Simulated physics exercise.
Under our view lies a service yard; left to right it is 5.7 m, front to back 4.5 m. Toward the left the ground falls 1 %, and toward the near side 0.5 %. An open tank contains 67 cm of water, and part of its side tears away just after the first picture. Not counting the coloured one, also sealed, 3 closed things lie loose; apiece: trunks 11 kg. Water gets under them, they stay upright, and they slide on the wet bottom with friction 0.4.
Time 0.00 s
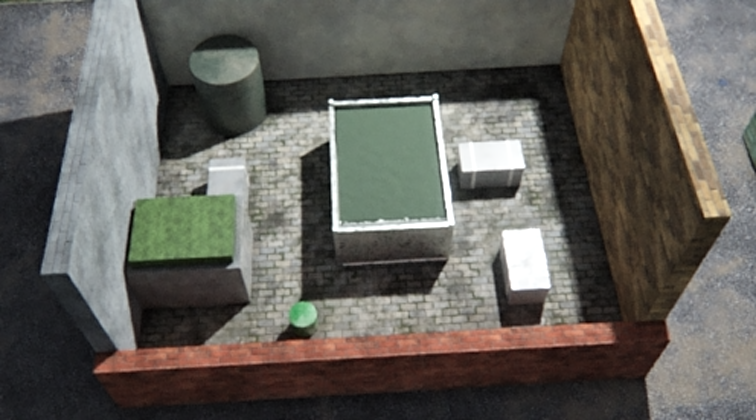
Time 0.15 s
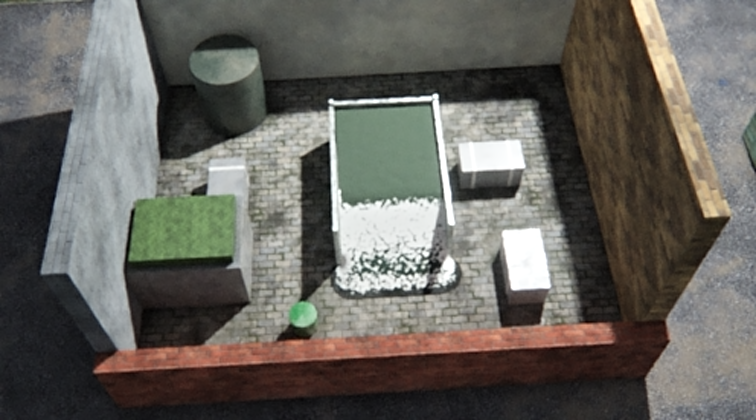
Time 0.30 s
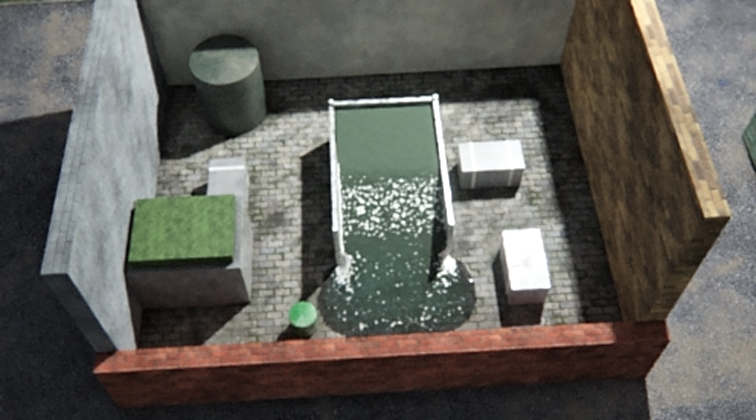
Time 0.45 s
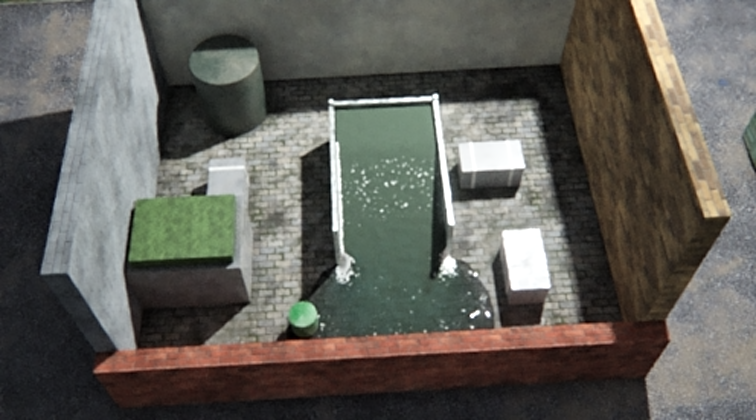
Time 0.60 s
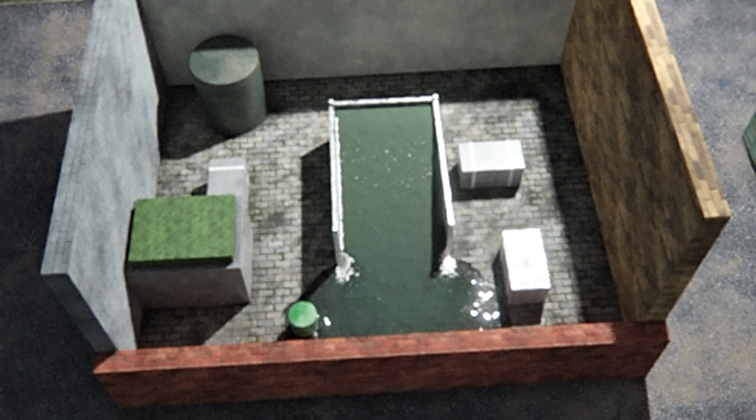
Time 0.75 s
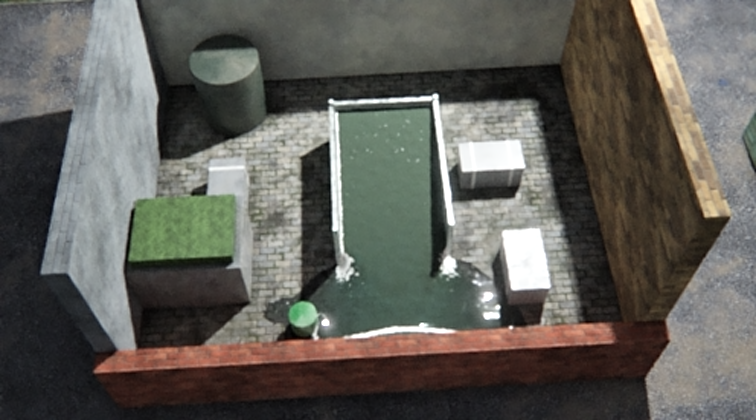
In a walled, paved yard, the near side of a central tank of dark green water gives way, and water pours out in white froth, spreading across the paving to the low brick wall while the surrounding objects stay put.
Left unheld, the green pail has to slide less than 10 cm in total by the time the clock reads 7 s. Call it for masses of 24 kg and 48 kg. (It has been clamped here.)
My call: Neither mass does it.
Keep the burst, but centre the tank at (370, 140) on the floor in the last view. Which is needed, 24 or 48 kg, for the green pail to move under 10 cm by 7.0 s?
In that case, simply put, the heavier one is needed.
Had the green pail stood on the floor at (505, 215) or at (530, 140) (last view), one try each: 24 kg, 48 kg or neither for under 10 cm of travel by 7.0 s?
Light one suffices, then light one suffices.
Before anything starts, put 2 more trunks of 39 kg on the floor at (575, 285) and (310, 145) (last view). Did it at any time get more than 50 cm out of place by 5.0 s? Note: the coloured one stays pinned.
Taking them as listed: Beyond and not beyond.
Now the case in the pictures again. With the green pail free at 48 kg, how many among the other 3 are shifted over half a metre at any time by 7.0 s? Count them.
I get 2.
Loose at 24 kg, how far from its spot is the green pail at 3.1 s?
Close to 60 centimetres.
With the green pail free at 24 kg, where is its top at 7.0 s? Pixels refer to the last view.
Somewhere about (232, 342).
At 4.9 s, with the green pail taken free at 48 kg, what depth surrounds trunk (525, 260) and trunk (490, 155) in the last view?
Around 7 cm and 5 cm.
After 1.4 s the green pail would be 15 cm from its start with 24 kg and 1 cm from its start with 48 kg; 16 cm of water round it then.
After 3.1 s the green pail would be 70 cm from its start with 24 kg and 34 cm from its start with 48 kg; 14 cm of water round it then.
After 4.9 s the green pail would be 86 cm from its start with 24 kg and 34 cm from its start with 48 kg; 14 cm of water round it then.
After 7.0 s the green pail would be 86 cm from its start with 24 kg and 34 cm from its start with 48 kg; 7 cm of water round it then.
